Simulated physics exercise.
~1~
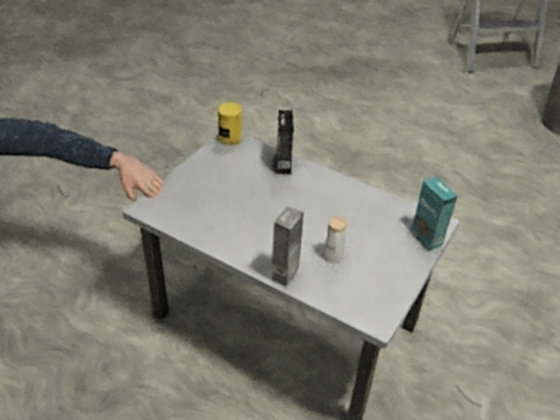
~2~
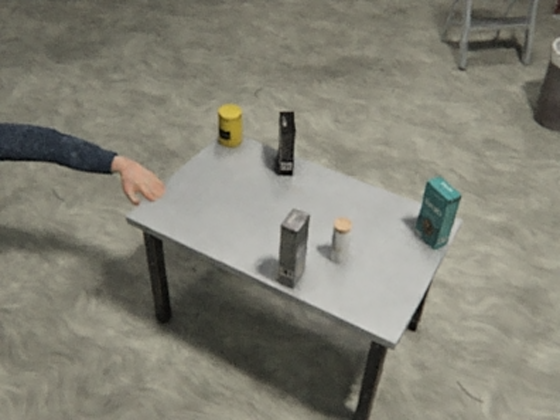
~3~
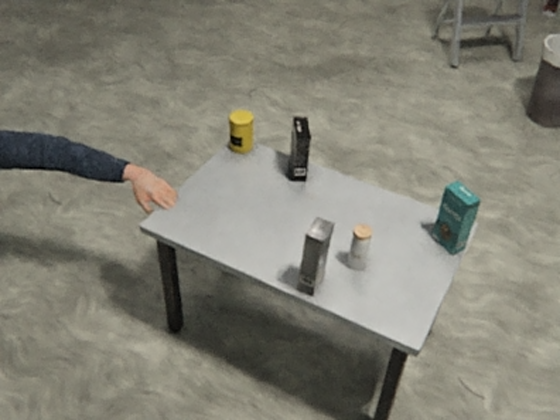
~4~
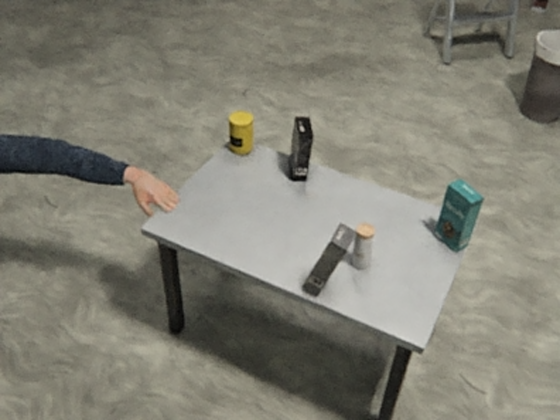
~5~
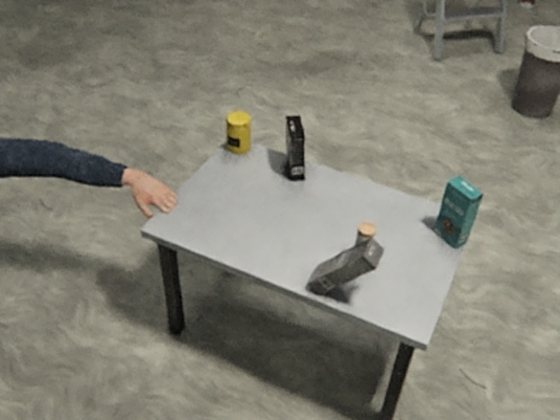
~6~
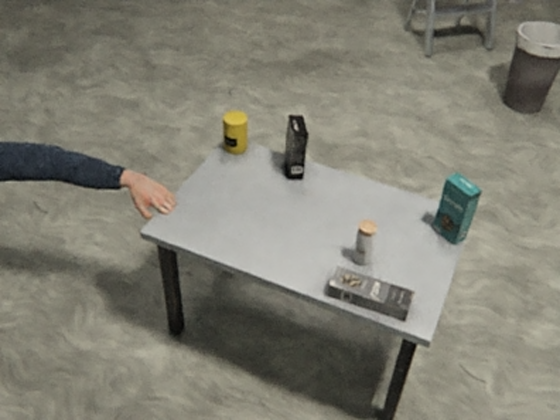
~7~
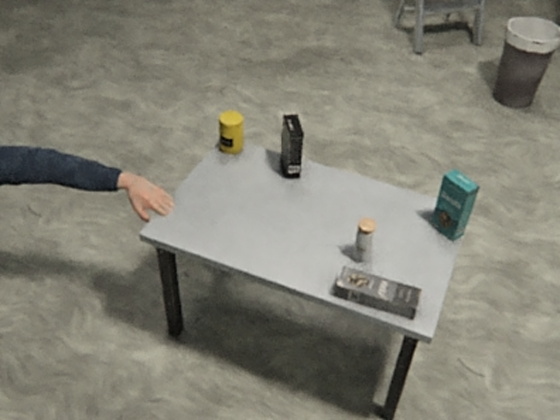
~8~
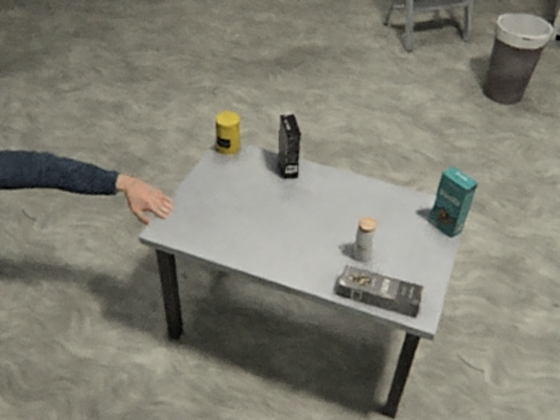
A hand shoves the table right, and the grey carton topples onto its side and stays on the tabletop.
